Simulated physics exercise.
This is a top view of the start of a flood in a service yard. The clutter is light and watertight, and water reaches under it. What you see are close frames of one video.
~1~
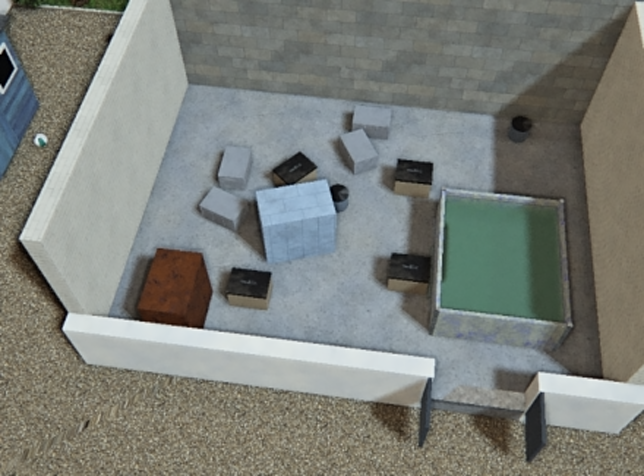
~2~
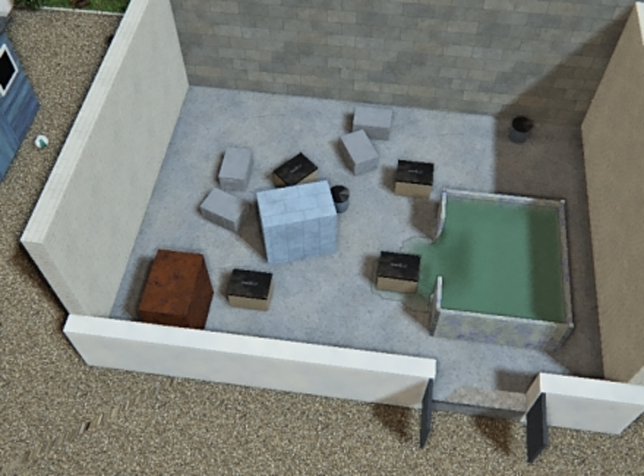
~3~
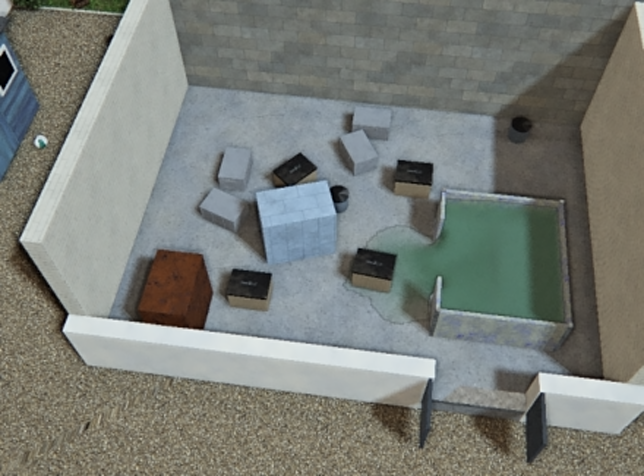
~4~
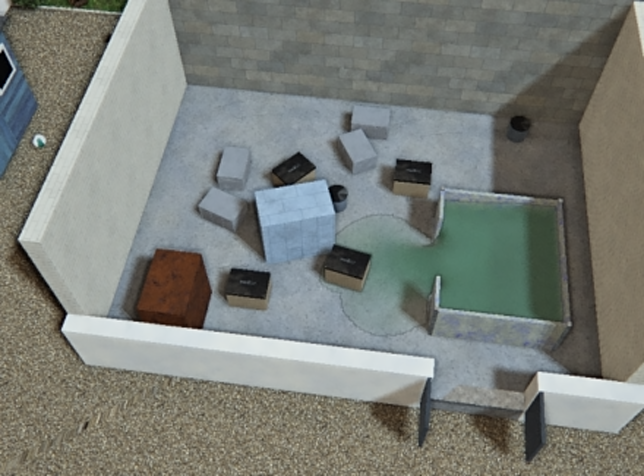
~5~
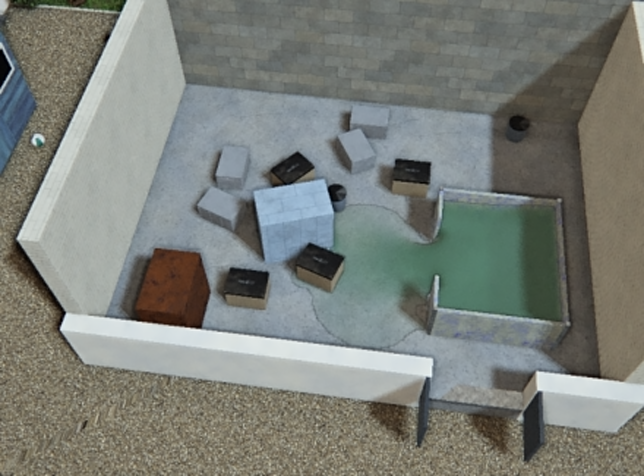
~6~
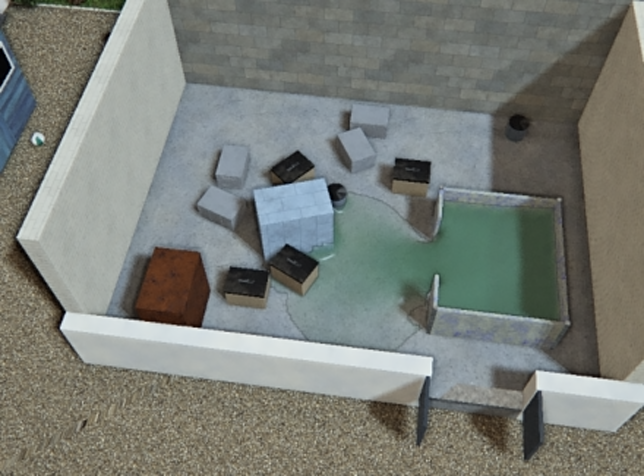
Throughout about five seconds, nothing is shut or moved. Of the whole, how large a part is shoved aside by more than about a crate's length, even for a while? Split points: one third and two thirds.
I expect the share pushed well aside to be a third to two thirds.
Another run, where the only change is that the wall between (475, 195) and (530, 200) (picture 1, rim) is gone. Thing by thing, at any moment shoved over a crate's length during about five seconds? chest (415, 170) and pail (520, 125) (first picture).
Well, going one by one, it's full distance reached for the first and full distance reached for the second.
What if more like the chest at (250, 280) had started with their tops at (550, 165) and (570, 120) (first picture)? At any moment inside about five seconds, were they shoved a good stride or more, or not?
First remains in place, second remains in place.
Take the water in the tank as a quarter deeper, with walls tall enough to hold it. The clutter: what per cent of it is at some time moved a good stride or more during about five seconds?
40 % or so.
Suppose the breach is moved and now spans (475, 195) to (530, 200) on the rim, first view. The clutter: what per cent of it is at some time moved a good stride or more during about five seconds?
I'd put it around 30 percent.
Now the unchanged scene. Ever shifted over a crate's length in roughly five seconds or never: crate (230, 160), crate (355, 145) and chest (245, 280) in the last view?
Per object, same order: Less than that / less than that / the full distance.
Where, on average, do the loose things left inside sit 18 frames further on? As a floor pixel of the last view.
Mean position: Approx. (302, 173) px.
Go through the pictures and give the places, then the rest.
The first picture shows a chest at (410, 267) rests on the ground; a pail at (338, 193) rests on the ground; 0 of 10 have shifted.
The second picture shows a chest at (399, 265) rests on the ground, close to its start; a pail at (339, 193) rests on the ground; 1 of 10 have shifted.
The third picture shows a chest at (374, 263) rests on the ground, a stride from its start; a pail at (338, 193) rests on the ground; 1 of 10 have shifted.
The fourth picture shows a chest at (348, 261), on the bottom, a stride from its start; a pail at (337, 193), on the bottom; 1 of 10 have shifted.
The fifth picture shows a chest at (320, 260) rests on the ground, a stride from its start; a pail at (336, 192), on the bottom; 1 of 10 have shifted.
The sixth picture shows a chest at (294, 262) rests on the ground, far from its start; a pail at (336, 191), on the bottom; 1 of 10 have shifted.
A moment on, 1 of 10 are well off their spots; 1 afloat.
Next, 3 of 10 are well off their spots; 3 afloat.
Later, 4 of 10 are well off their spots; 3 afloat.
In the end, 4 of 10 are well off their spots, and 4 have been at some point; 4 afloat.
